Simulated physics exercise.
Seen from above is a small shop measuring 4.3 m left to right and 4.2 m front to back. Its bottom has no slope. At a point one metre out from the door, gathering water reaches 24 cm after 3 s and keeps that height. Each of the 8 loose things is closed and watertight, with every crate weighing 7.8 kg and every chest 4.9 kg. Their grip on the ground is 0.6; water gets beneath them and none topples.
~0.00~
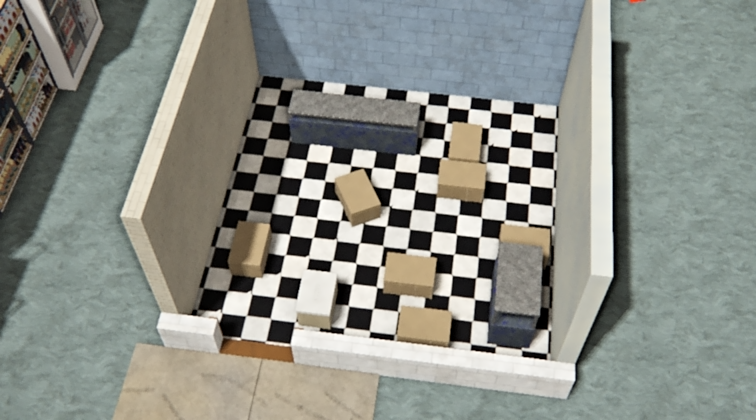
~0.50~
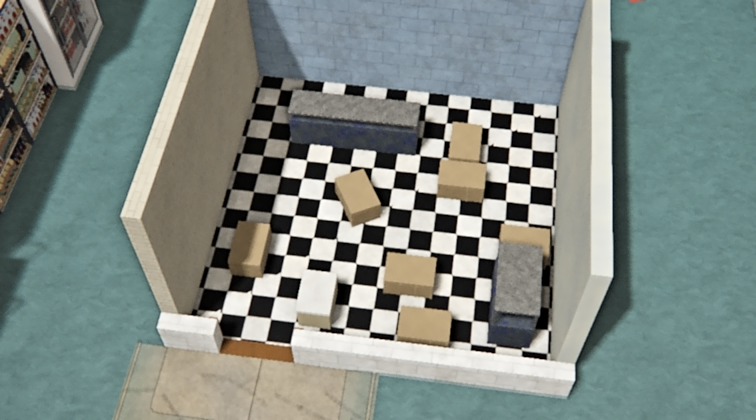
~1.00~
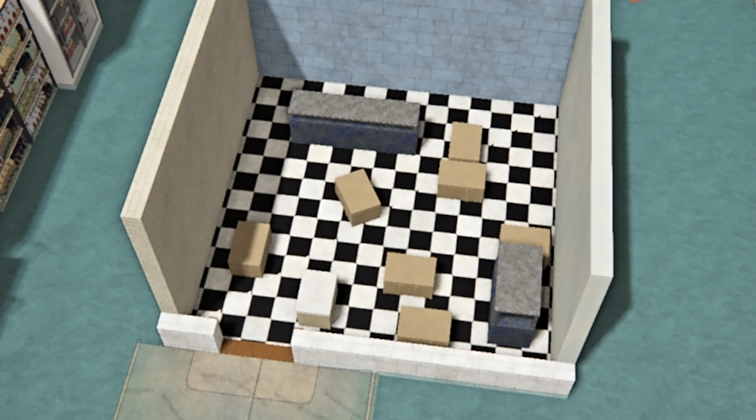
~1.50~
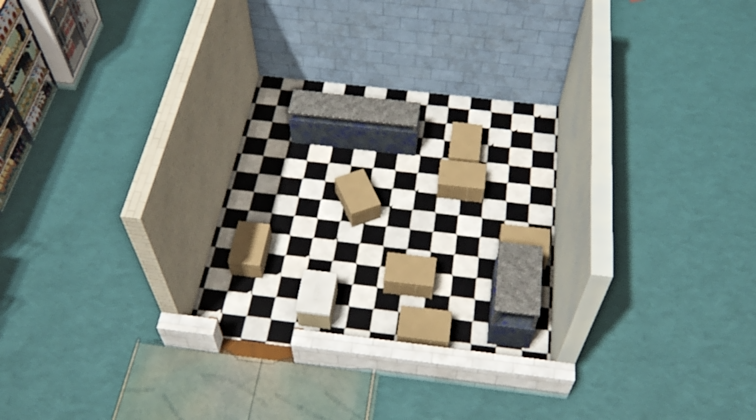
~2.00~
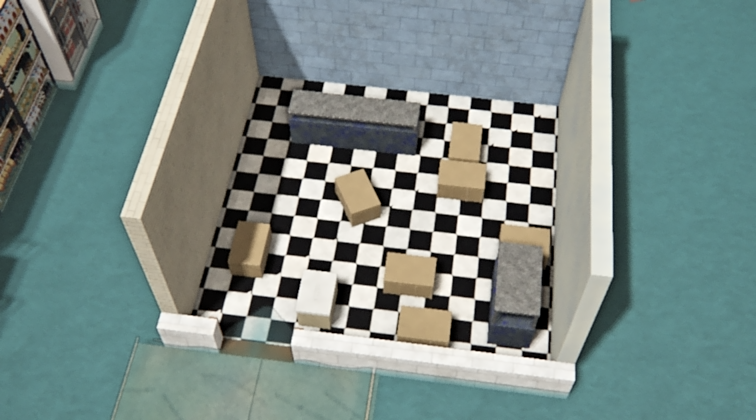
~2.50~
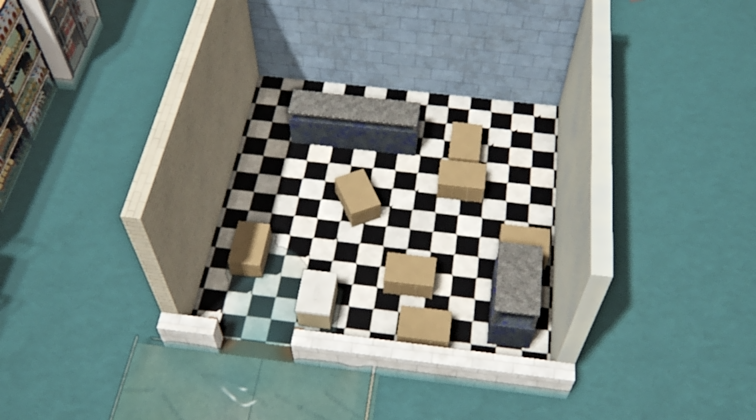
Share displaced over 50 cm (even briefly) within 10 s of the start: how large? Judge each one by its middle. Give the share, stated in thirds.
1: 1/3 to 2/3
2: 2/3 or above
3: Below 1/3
The answer is 1.
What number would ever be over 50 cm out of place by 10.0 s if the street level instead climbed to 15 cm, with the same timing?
Then the count would be 4.
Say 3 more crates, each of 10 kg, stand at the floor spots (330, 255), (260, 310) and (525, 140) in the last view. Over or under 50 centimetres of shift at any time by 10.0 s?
Respectively, higher, higher and lower.
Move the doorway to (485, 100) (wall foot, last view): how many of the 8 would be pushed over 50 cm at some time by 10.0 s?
Then it comes to 7 of them.
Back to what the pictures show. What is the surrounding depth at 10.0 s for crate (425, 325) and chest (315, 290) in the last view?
Around 2 cm and 2 cm.
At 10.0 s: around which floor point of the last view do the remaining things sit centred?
Near (474, 218).
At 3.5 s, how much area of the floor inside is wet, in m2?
Flooded: Near 4.5 m2.
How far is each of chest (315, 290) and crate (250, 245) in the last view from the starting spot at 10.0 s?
First 80 cm, then 400 cm.
After 3.5 s 0 of 8 are over 50 cm from their spots; 0 afloat.
After 4.5 s 2 of 8 are over 50 cm from their spots; 1 afloat.
After 7.0 s 5 of 8 are over 50 cm from their spots; 2 afloat.
After 10.0 s 5 of 8 are over 50 cm from their spots, and 5 have been at some point; 4 afloat.
